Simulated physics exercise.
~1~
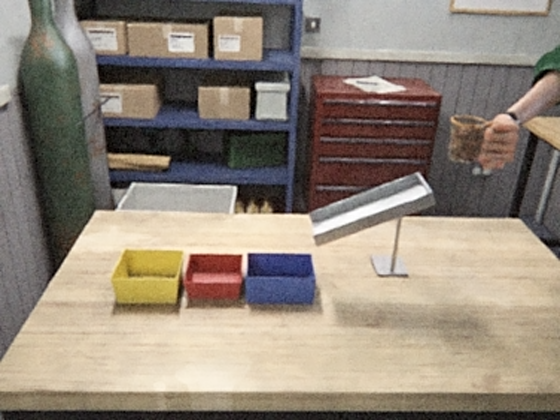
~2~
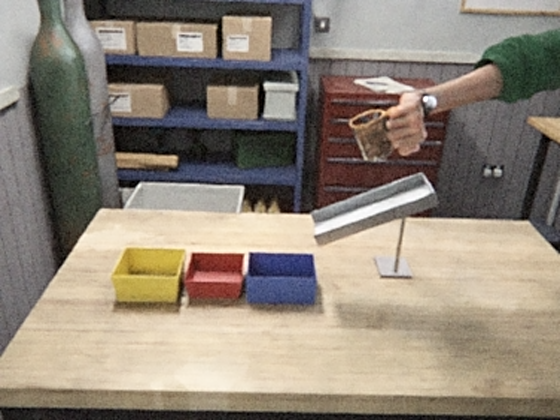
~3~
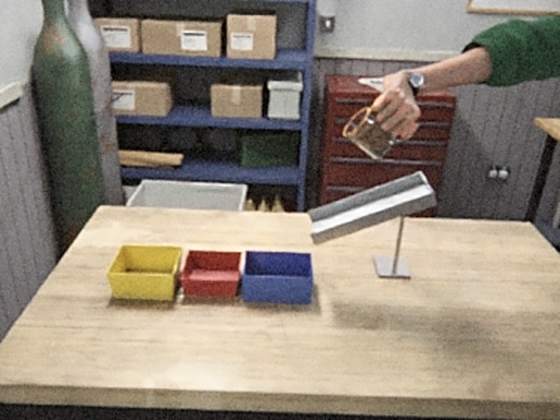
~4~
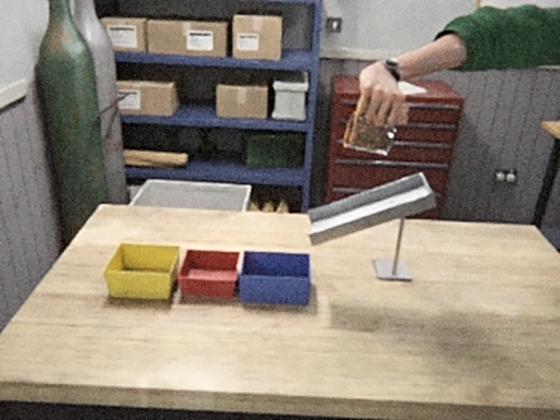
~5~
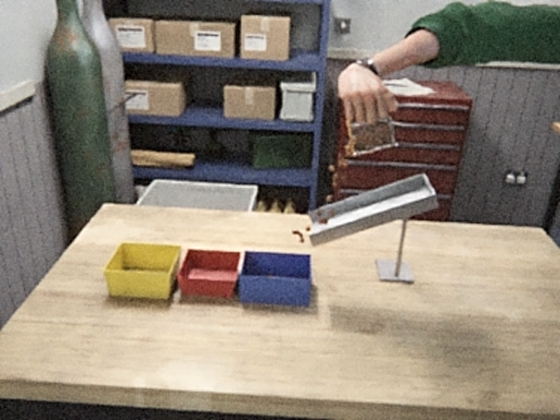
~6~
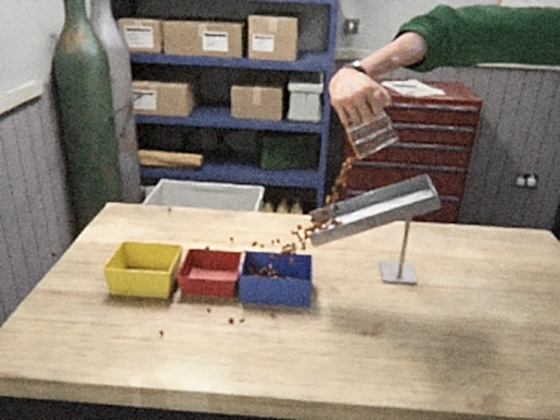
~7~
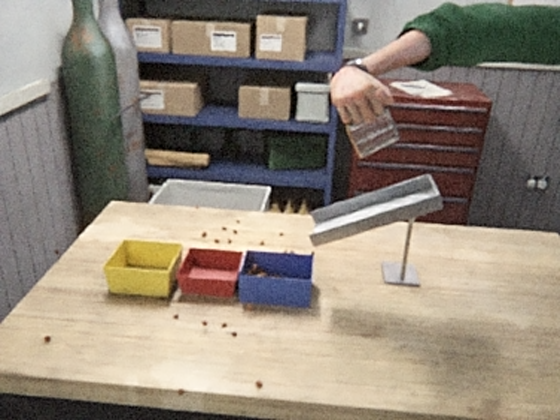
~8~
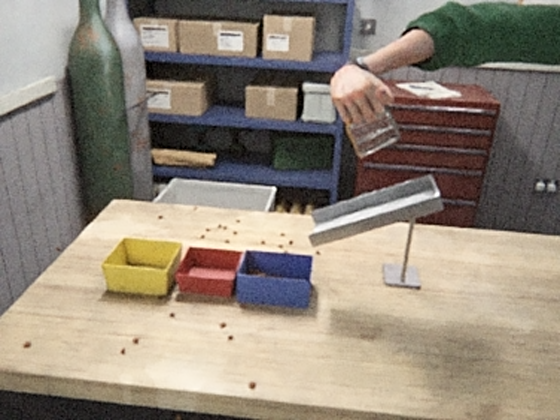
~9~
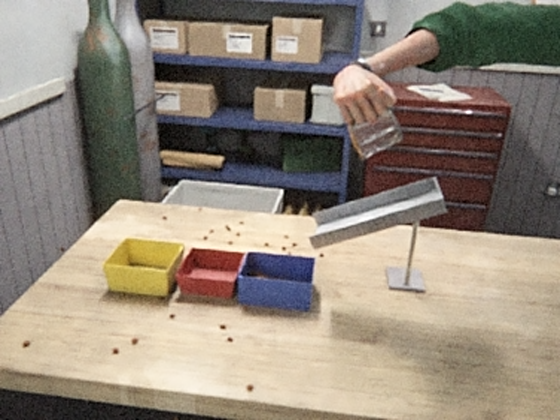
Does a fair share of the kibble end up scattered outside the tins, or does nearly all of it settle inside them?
A fair share ends up scattered outside the tins. Most of the kibble settles in the blue tin, while the red and yellow tins get next to nothing.
